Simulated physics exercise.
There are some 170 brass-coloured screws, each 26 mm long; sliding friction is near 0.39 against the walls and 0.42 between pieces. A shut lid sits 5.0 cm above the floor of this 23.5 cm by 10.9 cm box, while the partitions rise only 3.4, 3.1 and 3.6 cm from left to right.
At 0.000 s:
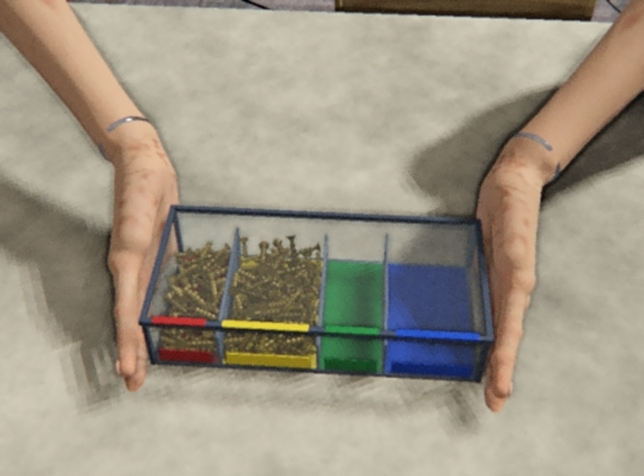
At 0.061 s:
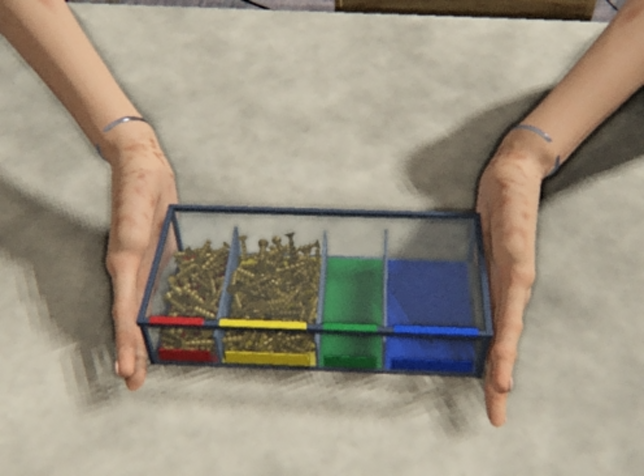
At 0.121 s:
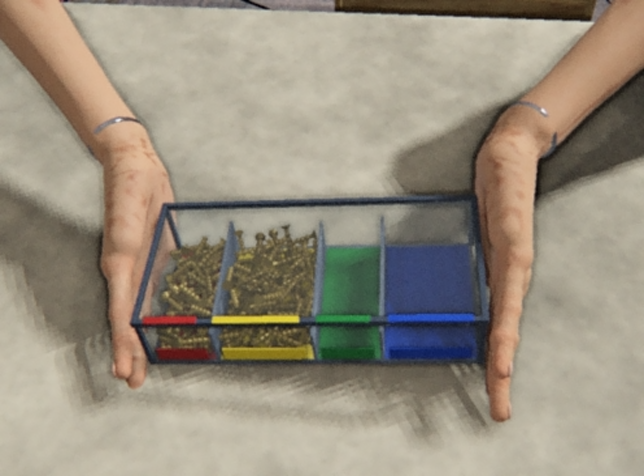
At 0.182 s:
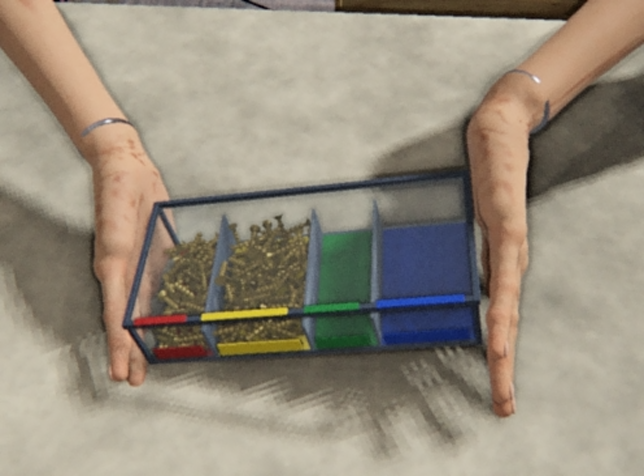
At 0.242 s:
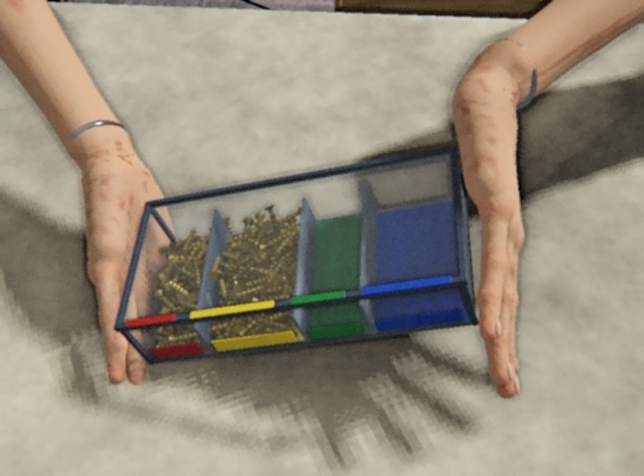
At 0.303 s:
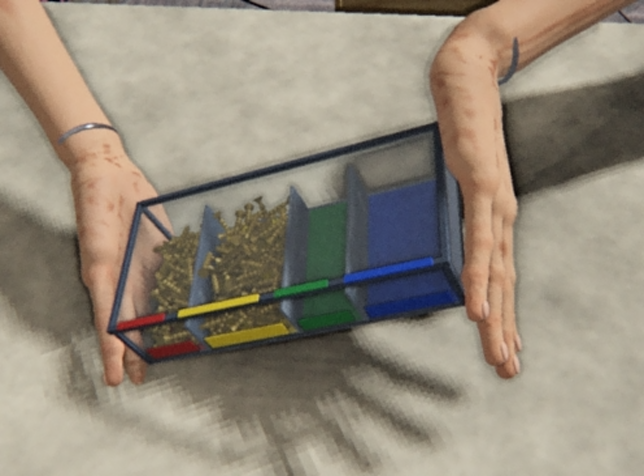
A clear box with brass-coloured screws in its red and yellow sections was held between two hands, level at first, then its right end was raised so it slanted down to the left.
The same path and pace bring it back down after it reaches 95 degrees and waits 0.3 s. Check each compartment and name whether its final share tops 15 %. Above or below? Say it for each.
Red: Above, blue: Below, green: Below, yellow: Above.
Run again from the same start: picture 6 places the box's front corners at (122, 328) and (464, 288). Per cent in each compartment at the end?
Final per cent - red: 50; blue: 0; green: 0; yellow: 50.
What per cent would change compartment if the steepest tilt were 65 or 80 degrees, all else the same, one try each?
Around 0 and 10 in a hundred, respectively.
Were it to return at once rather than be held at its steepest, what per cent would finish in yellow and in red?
In per cent: Yellow 50; red 50.
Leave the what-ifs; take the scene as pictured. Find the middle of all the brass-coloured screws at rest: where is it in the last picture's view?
Roughly pixel (231, 306).
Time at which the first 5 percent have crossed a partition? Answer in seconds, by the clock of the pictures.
1.20 s, roughly.
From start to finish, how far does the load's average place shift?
Displacement: Near 1.5 cm.
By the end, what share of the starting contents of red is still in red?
Some 100 percent.
Then, at 1.27 s, tilt 95 degrees; red 45 %, yellow 55 %.
Then, at 1.92 s, tilt 48 degrees; red 50 %, yellow 50 %.
After 2.61 s, tilt 0 degrees; red 50 %, yellow 50 %.
At rest (3.0 s), red 50 %, blue 0 %, green 0 %, yellow 50 %.
